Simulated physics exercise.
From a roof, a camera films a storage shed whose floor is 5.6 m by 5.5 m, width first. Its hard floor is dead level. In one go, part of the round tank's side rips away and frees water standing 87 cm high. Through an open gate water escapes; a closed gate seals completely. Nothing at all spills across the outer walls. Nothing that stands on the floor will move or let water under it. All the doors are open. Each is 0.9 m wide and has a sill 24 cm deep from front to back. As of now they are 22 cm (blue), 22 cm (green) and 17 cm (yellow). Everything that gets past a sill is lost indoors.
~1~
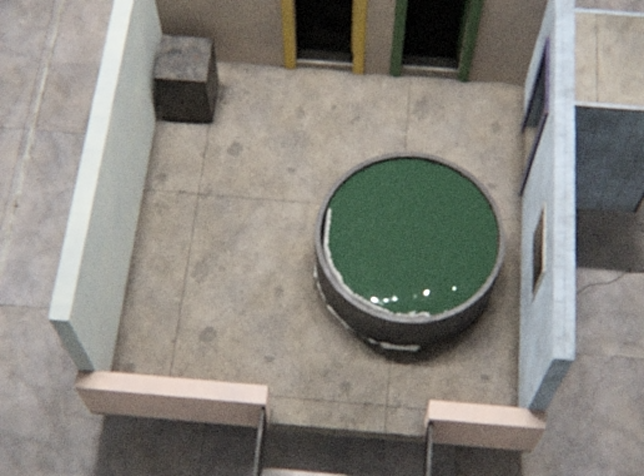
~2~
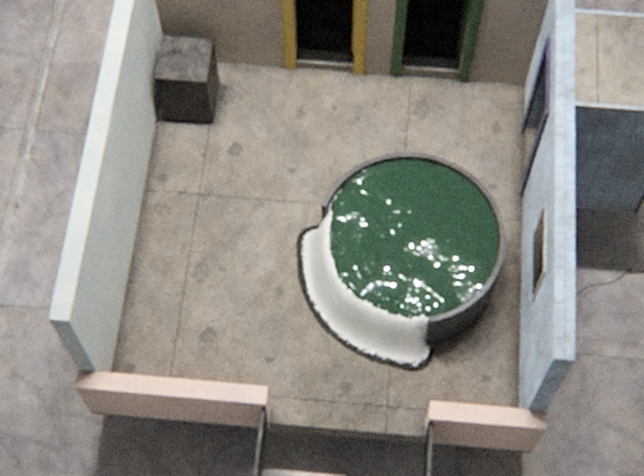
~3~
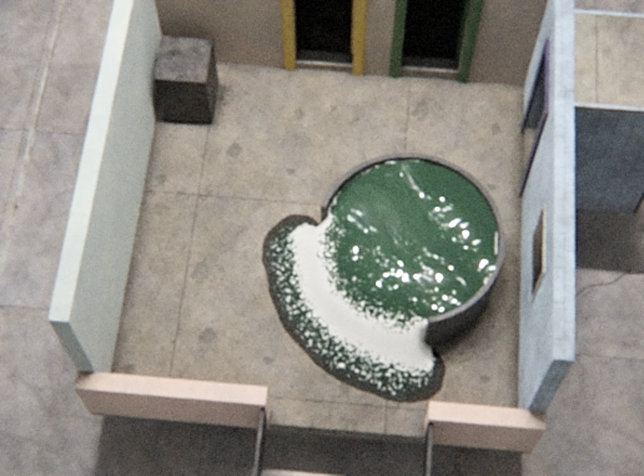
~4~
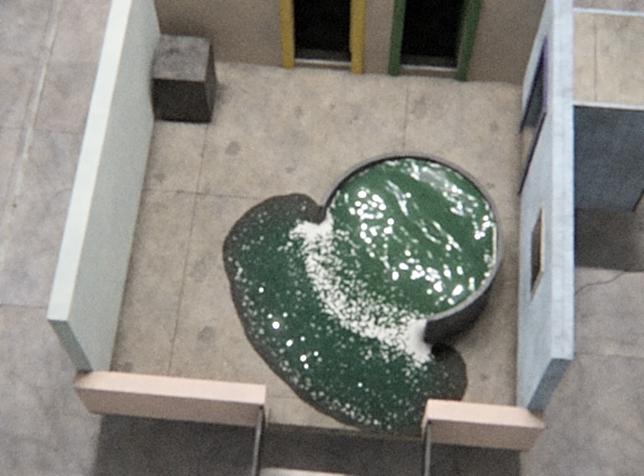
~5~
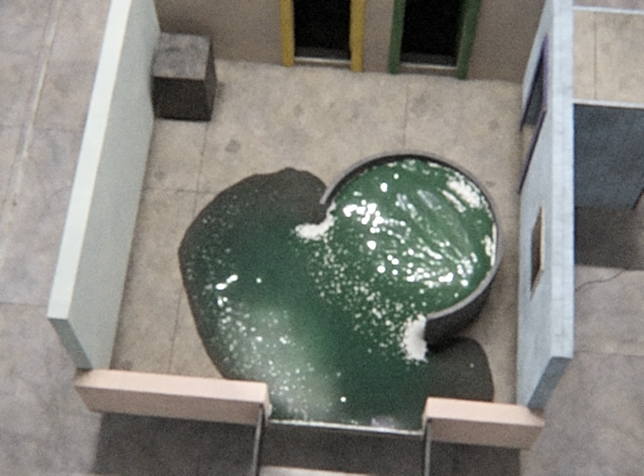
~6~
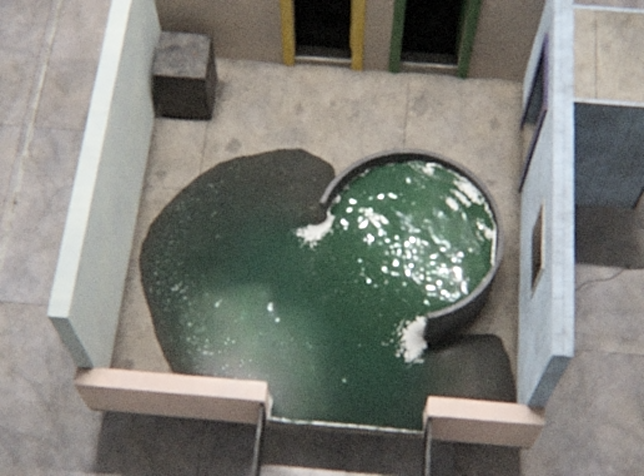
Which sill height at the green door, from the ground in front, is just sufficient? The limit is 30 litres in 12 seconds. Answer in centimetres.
Just about 10 cm.
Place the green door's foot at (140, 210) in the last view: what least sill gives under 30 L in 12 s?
Around 17 cm would do it.
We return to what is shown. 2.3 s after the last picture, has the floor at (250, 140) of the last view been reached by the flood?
I'd say that place has got wet.
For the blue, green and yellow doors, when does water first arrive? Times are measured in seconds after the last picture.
Blue 2.8 s, green 3.6 s, yellow 3.0 s.
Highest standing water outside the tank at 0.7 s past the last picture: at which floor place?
(107, 387).
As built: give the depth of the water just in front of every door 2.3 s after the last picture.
Blue 0, green 0, yellow 0 cm.
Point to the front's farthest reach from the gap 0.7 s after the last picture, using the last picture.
(157, 108).
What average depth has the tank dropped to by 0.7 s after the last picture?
Around 40 cm deep on average.
Then, 0.7 s after the last picture water covers 50 % of the floor, deepest (60 cm) near (107, 387); it has not reached the green door.
Then, 2.3 s after the last picture water covers 65 % of the floor, deepest (34 cm) near (266, 389); it has not reached the green door.
Then, 11.3 s after the last picture water covers 100 % of the floor, deepest (14 cm) near (229, 103); 12 cm at the green door, 0 litres in over its 22 cm sill.
At the green door as built, the water peaked near 15 cm, 8.1 s after the last picture.
Run again over the same 12 s with other heights there, 45 litres in over 9 cm, 6 litres over 12.5 cm. The limit of 30 litres is kept from about 10 cm up.
